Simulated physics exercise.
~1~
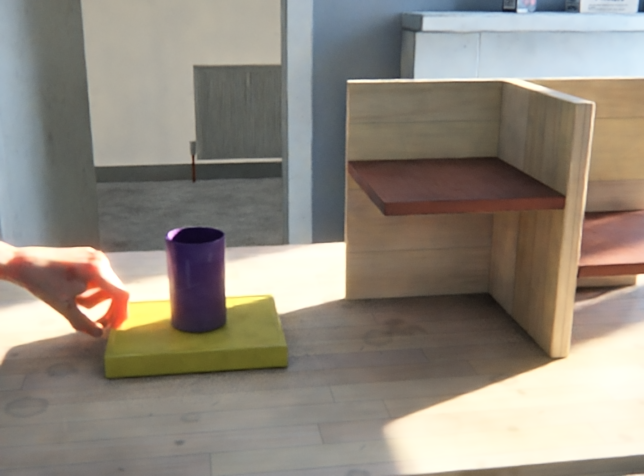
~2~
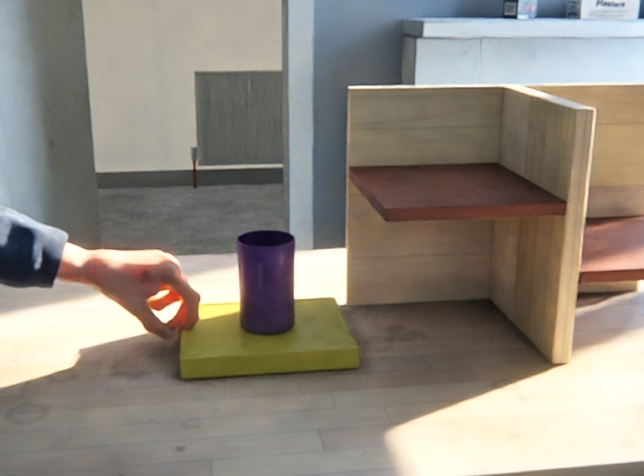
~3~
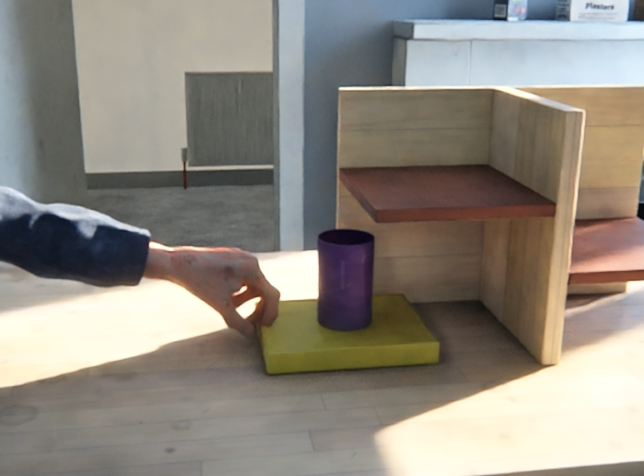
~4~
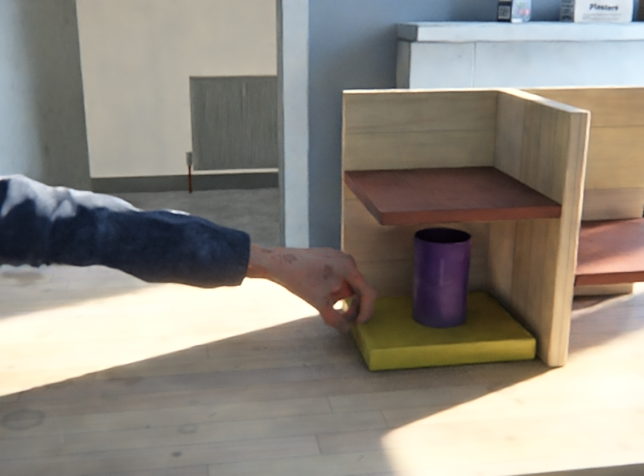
The video shows a hand pushing a yellow tray carrying an upright purple beaker rightward across a wooden surface toward a wooden rack with a low reddish shelf. The beaker rides along steadily and ends upright beneath the shelf, untouched, with the hand still at the tray's left edge.
